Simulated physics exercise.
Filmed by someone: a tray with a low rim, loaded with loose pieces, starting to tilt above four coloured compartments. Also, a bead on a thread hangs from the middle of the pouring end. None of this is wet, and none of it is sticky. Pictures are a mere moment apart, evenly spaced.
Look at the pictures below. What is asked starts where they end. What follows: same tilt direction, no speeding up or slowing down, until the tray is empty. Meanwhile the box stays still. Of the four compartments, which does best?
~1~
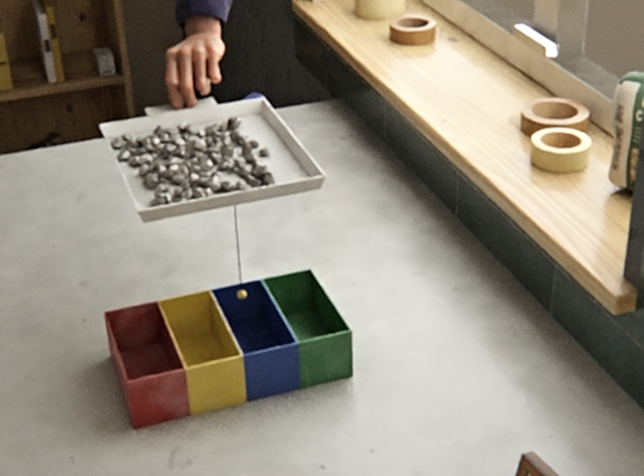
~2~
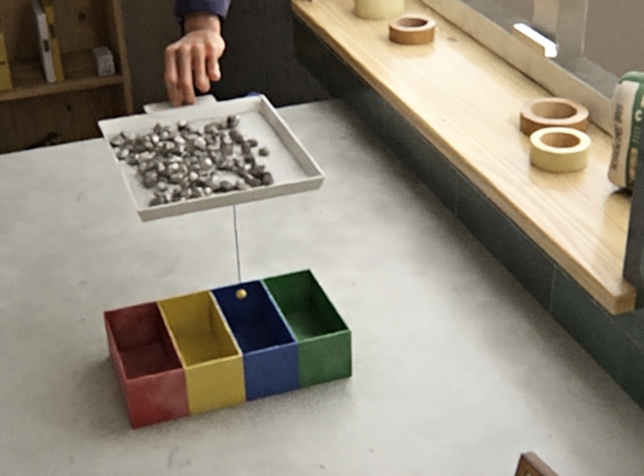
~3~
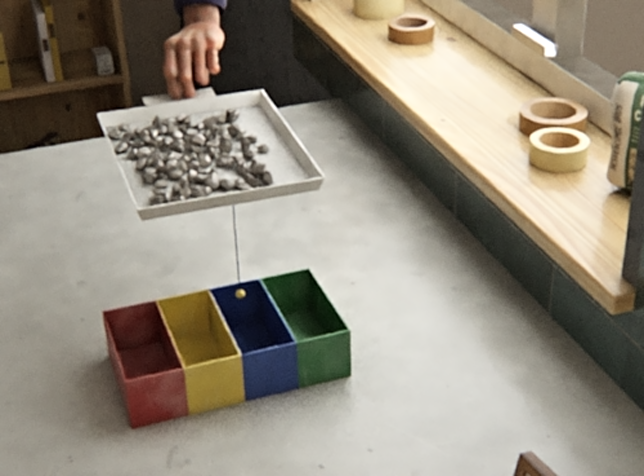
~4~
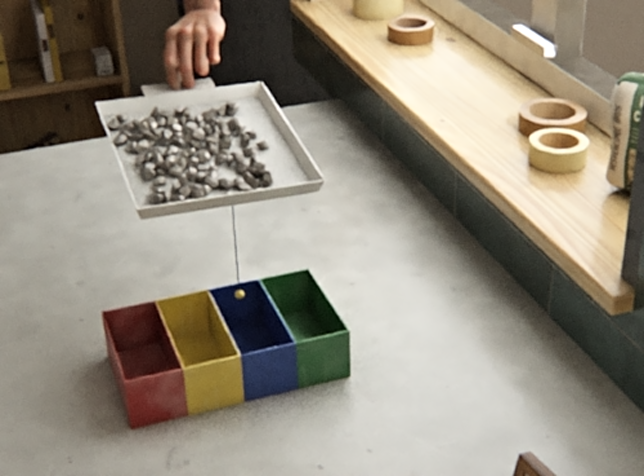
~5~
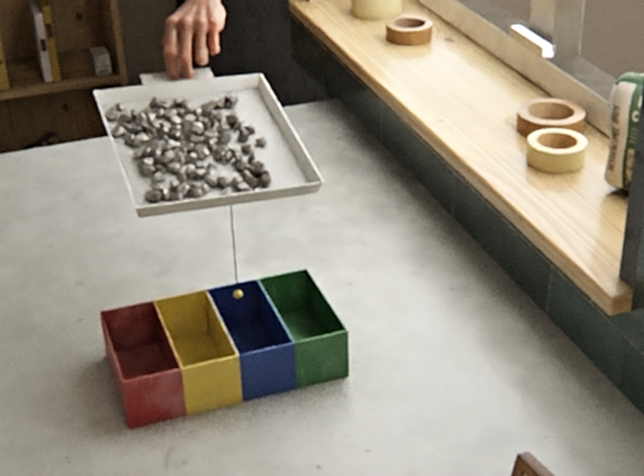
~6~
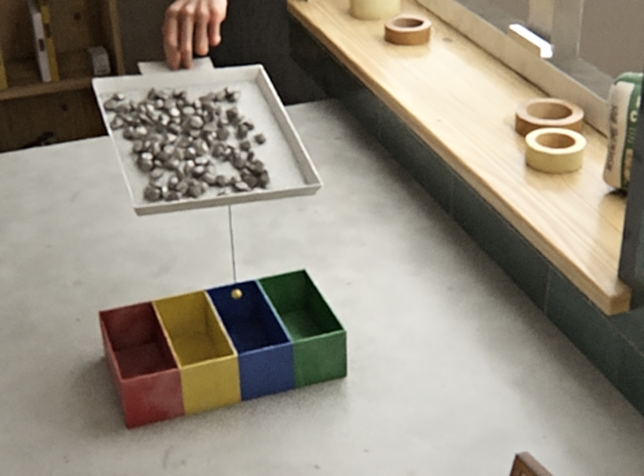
The green one does best.
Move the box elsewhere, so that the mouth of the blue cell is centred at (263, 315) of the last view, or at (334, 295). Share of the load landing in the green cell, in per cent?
60 and 0 in a hundred.
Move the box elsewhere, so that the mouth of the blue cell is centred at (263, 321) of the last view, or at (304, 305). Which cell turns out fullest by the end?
Run one gives the green one; run two gives the blue one.
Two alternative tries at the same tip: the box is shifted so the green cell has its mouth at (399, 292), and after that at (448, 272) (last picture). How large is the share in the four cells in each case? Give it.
In turn about 100 and about 80 percent.
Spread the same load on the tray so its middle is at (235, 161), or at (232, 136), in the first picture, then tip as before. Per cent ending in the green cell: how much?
About 40 % and 60 %.
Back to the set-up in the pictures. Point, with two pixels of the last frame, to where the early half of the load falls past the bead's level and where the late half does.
At (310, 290) for the first part, then at (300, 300) for the others.
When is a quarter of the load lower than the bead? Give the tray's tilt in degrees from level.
I'd put it at about 85 degrees.
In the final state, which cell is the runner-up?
That is blue.
Shortly afterwards, tray tipped steeply; all but a few on the tray; only a few falling or outside the box.
Next, tray tipped right over; near a quarter on the tray; near a third in the green cell; a little in the blue cell; only a few in the yellow cell; near a third falling or outside the box.
Some moments later, tray tipped past a quarter turn; near half in the green cell; near a quarter in the blue cell; only a few in the yellow cell; near a quarter falling or outside the box.
In the end, tray tipped past a quarter turn; near half in the green cell; near a quarter in the blue cell; only a few in the yellow cell; none at all in the red cell; near a quarter outside the box.
